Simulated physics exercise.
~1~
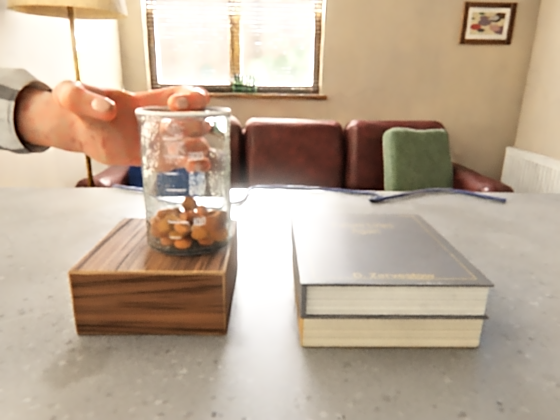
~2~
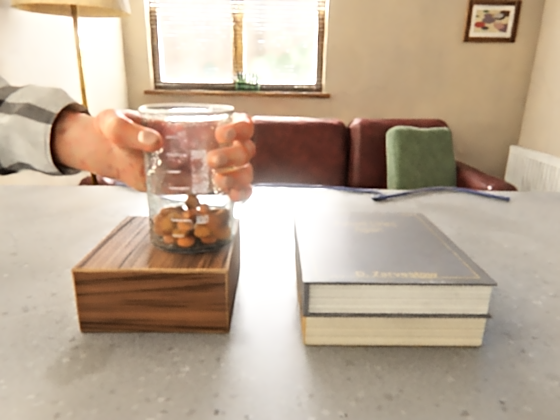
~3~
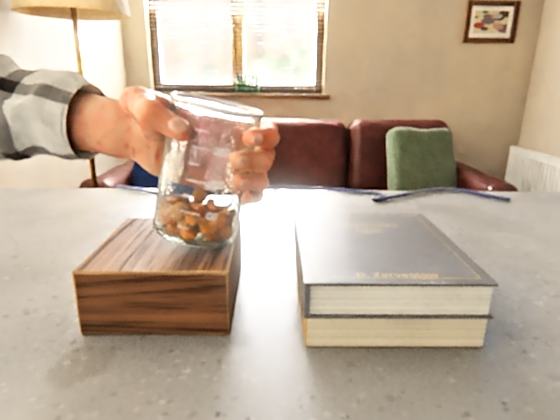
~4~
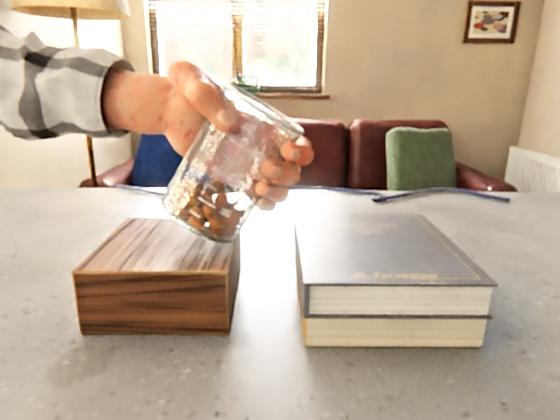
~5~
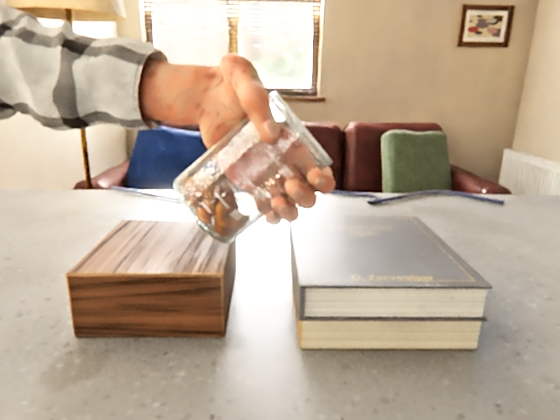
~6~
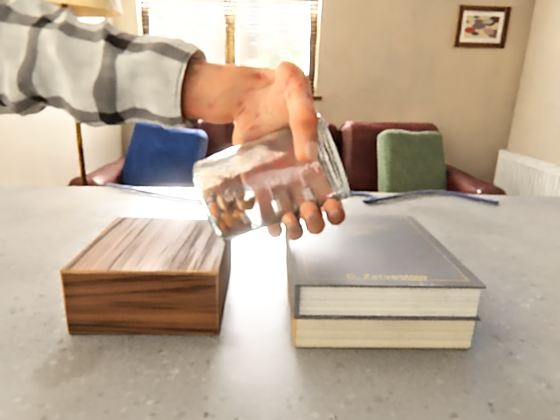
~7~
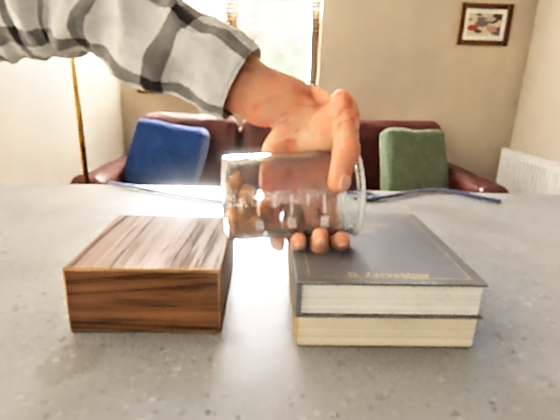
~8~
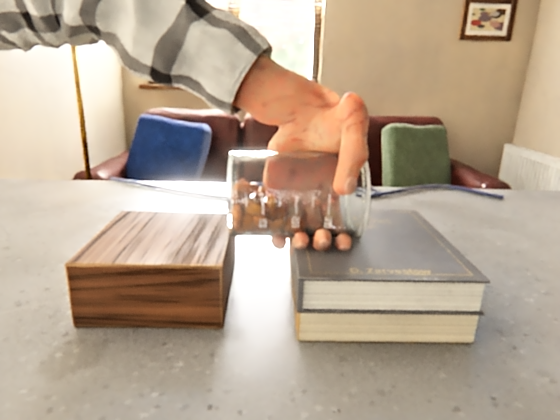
On a grey tabletop, a hand tipping a glass beaker of brown nuts sideways against a book stack, the nuts staying inside.
